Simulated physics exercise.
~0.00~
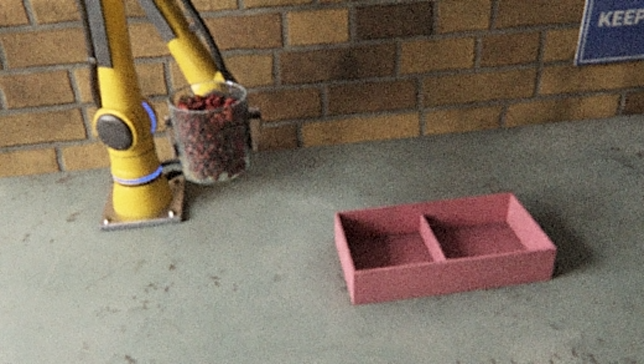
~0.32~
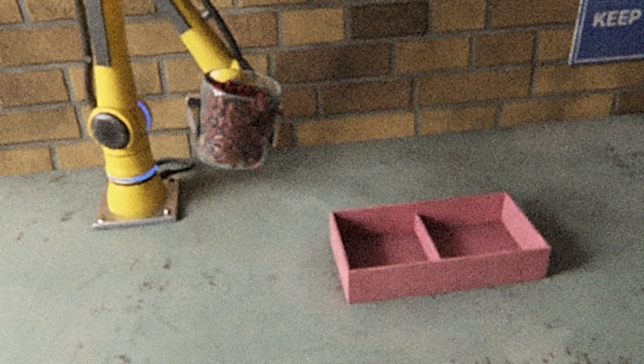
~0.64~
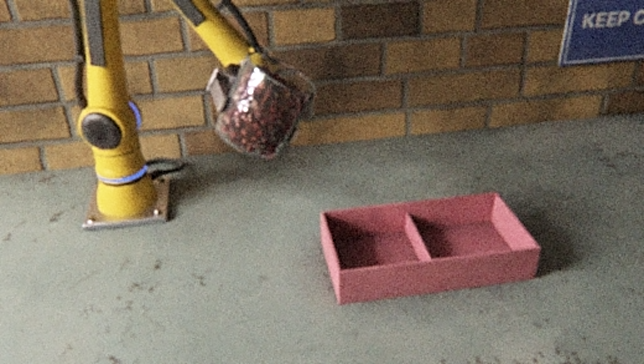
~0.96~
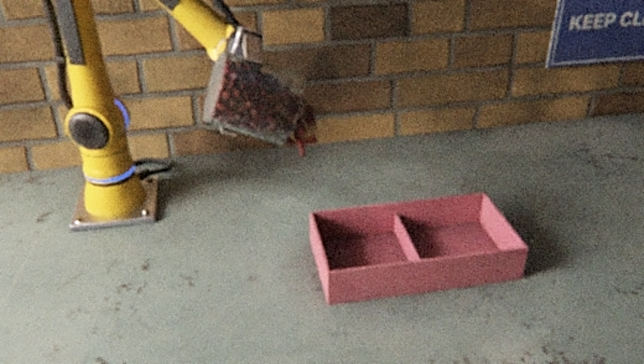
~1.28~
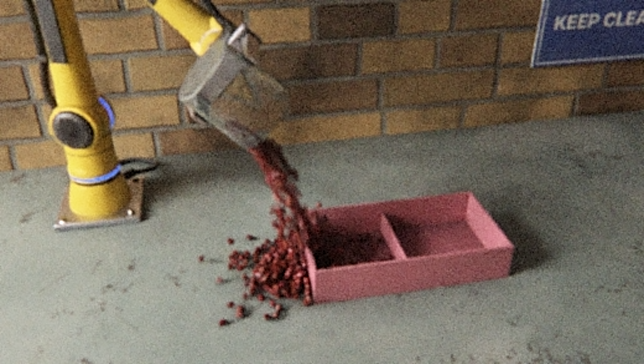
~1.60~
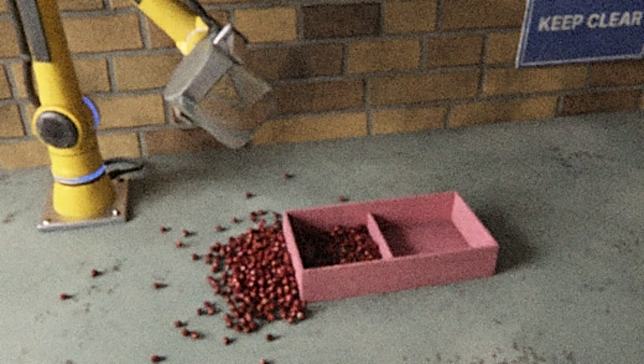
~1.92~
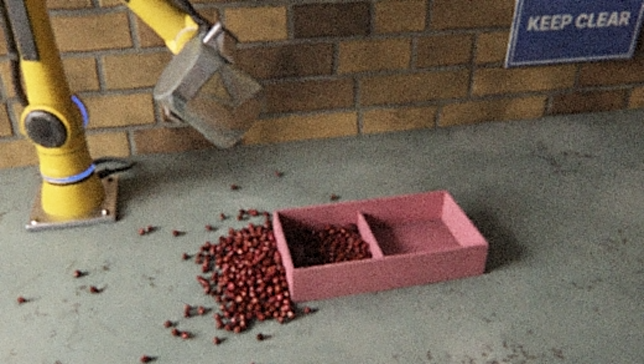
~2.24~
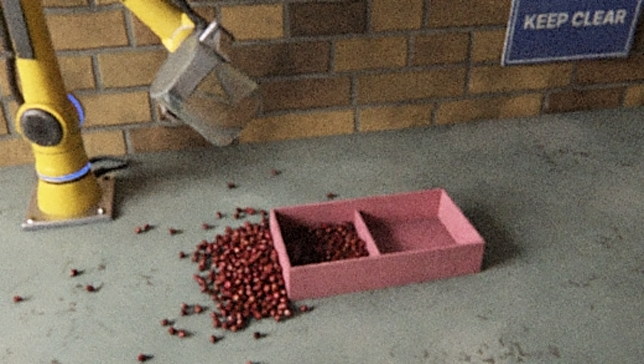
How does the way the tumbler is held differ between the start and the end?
At the start the robot arm holds the tumbler upright, and at the end it holds it upside down.
A yellow robot arm tips a clear tumbler, spilling most dark red beans beside a pink divided tray.
